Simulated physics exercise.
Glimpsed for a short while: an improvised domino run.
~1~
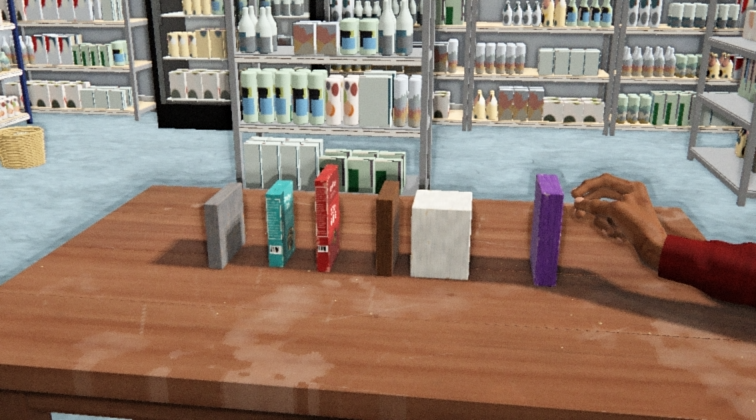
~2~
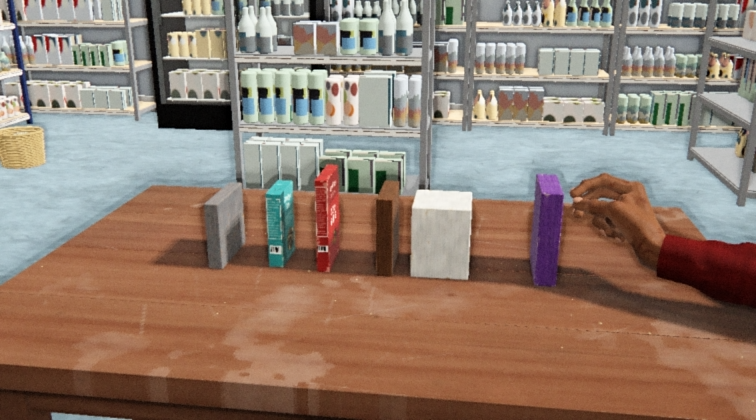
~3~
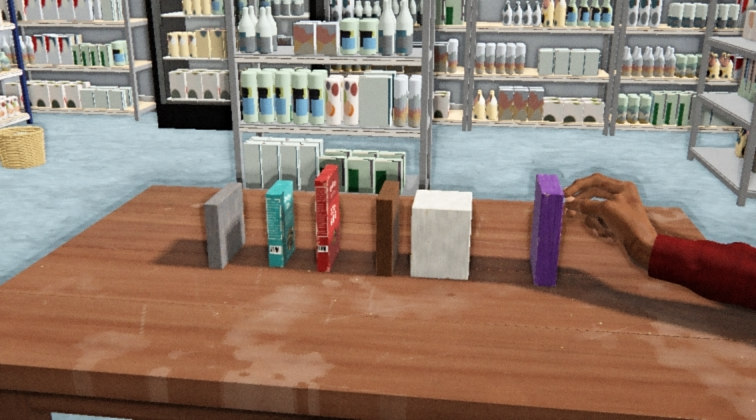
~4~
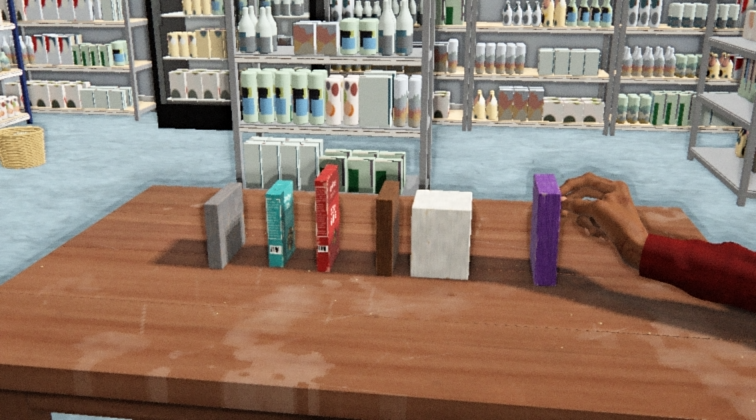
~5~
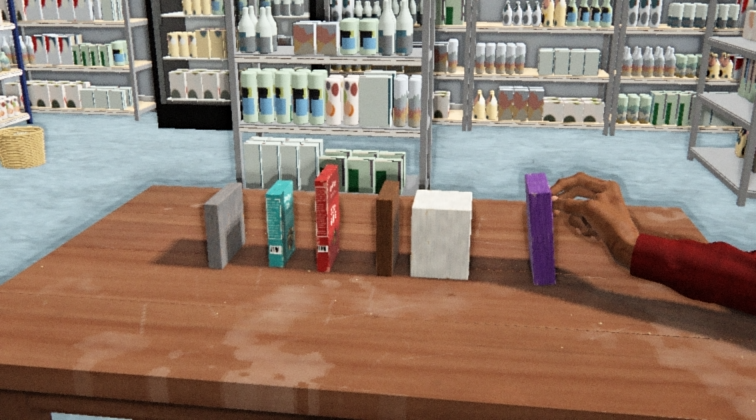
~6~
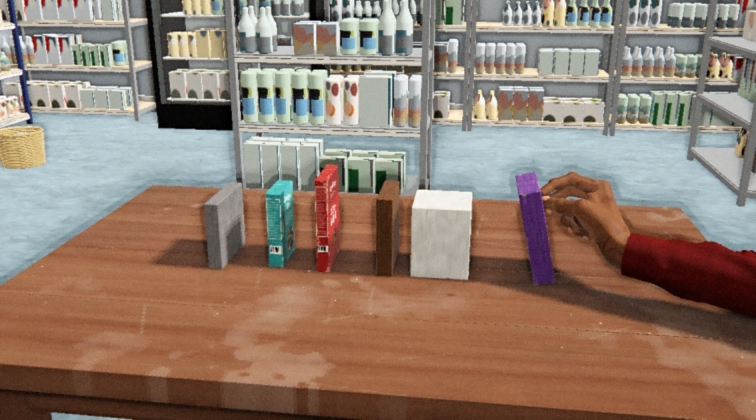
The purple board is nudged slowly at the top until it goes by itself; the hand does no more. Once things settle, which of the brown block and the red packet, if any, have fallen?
The brown block has not fallen, the red packet has not fallen.
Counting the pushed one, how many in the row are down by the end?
1.
Then, 0.20 s past the last view, purple board 34° over.
Then, 0.50 s past the last view, purple board 47° over.
Then, 1.40 s past the last view, purple board 50° over.
Finally, all 4 still in place. Final places as the last picture's camera would see them, brown block near (388, 228), red packet near (328, 218).
